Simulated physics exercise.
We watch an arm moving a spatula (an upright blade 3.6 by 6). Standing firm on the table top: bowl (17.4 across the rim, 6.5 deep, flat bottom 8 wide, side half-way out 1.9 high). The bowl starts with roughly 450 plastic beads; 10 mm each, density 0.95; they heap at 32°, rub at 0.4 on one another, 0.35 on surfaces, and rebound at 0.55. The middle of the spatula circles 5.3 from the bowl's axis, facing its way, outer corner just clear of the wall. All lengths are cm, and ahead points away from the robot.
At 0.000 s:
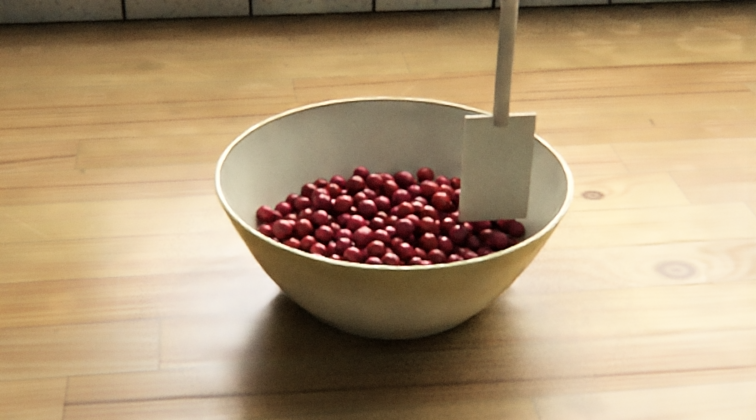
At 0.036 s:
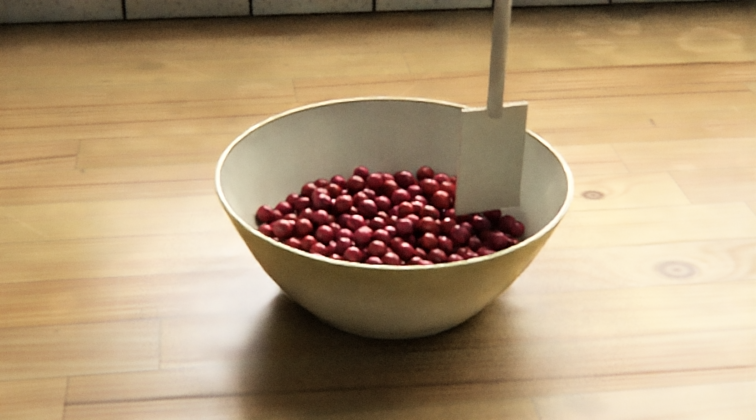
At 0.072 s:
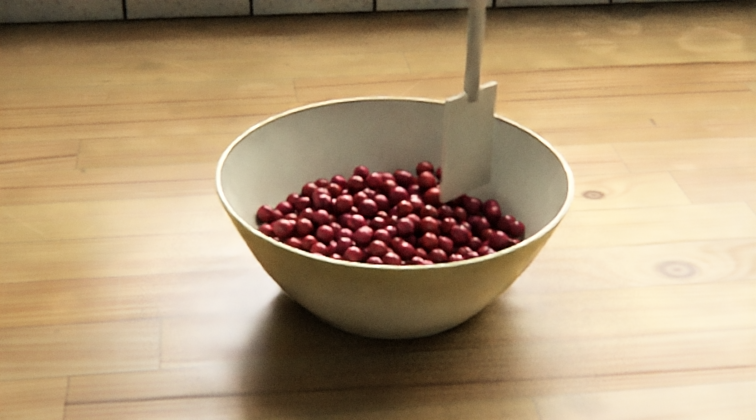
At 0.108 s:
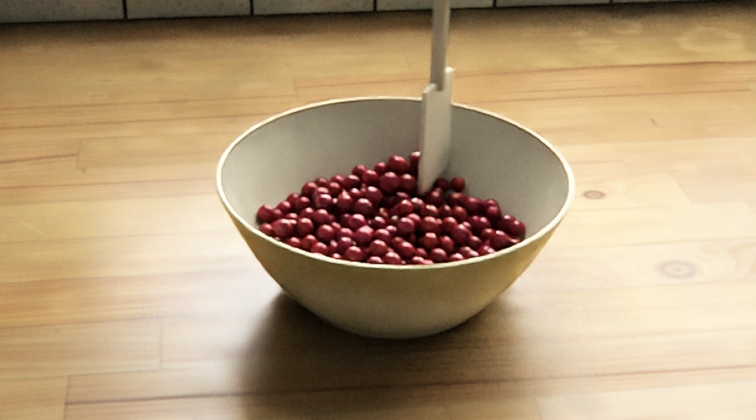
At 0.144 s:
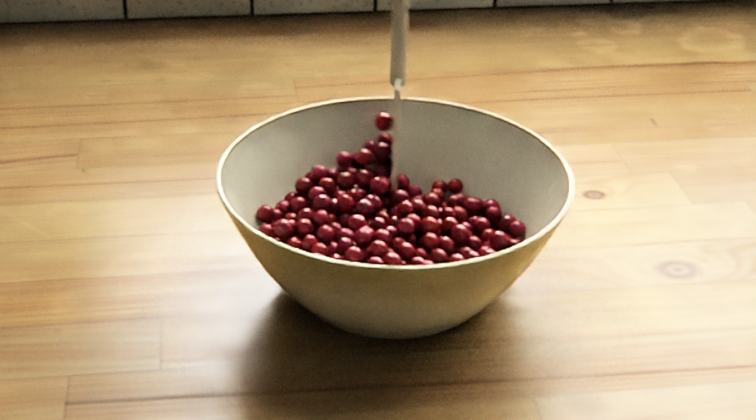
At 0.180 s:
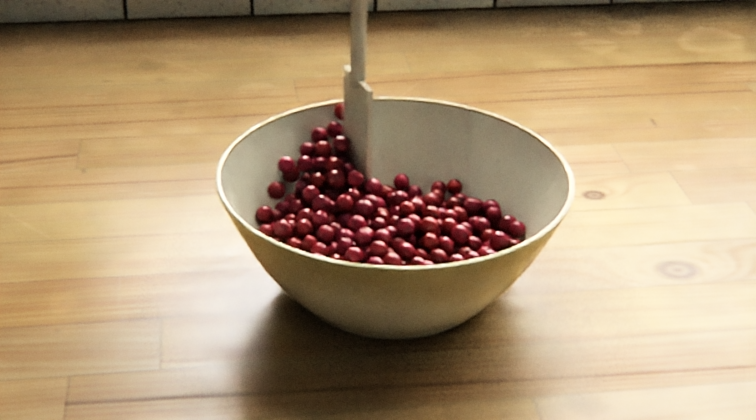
A pale wooden tabletop with tiles along its back edge is seen from a fixed view, slightly above. A cream bowl with yellowish outer sides stands in the middle, holding a heap of shiny dark red beads, with a pale upright spatula at its right. The spatula swings around the back of the bowl toward the left, turning edge-on as it pushes beads into a rising pile.
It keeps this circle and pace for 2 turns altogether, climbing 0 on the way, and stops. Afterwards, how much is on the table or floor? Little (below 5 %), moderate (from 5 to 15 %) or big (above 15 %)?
On the table or floor the share is moderate, from 5 to 15 %.
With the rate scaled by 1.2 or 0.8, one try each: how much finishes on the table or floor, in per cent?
Some 15 and 5 per cent.
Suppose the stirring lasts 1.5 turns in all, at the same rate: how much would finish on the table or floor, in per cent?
In that case some 5 per cent.
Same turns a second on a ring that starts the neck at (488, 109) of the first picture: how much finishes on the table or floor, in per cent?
About 25 per cent.
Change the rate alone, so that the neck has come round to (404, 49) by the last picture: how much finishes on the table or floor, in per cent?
About 5 per cent.
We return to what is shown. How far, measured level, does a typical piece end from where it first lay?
Some 1 cm.
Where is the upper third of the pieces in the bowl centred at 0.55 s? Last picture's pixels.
Near (434, 230).
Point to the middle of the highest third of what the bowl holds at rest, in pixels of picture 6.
At about (418, 221).
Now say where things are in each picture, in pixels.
The spatula neck at (503, 87), 0° round; upper third of the load around (383, 228), from x 265 to 515, top at y 175; 451 in the bowl, in the first frame.
The spatula neck at (497, 79), 11° round; upper third of the load around (386, 228), from x 265 to 515, top at y 175, in the second frame.
The spatula neck at (473, 64), 34° round; upper third of the load around (384, 228), from x 265 to 515, top at y 170, in the third frame.
The spatula neck at (439, 53), 57° round; upper third of the load around (382, 227), from x 265 to 515, top at y 155, in the fourth frame.
The spatula neck at (399, 49), 80° round; upper third of the load around (372, 226), from x 265 to 515, top at y 120, in the fifth frame.
The spatula neck at (358, 51), 104° round; upper third of the load around (356, 228), from x 265 to 515, top at y 110; 451 in the bowl, in the sixth frame.
After 0.55 s, 345° round, highest piece 8 above the table; 435 in the bowl, 8 on the table or floor, 8 in flight or on the tool.
After 0.92 s, 226° round, highest piece 8 above the table; 419 in the bowl, 30 on the table or floor, 2 in flight or on the tool.
After 1.31 s, 0° round, highest piece 6 above the table; 411 in the bowl, 40 on the table or floor.
After 2.01 s, 0° round, highest piece 6 above the table; 411 in the bowl, 40 on the table or floor.
In the end, 411 in the bowl, 40 on the table or floor. That is 9 % on the table or floor.
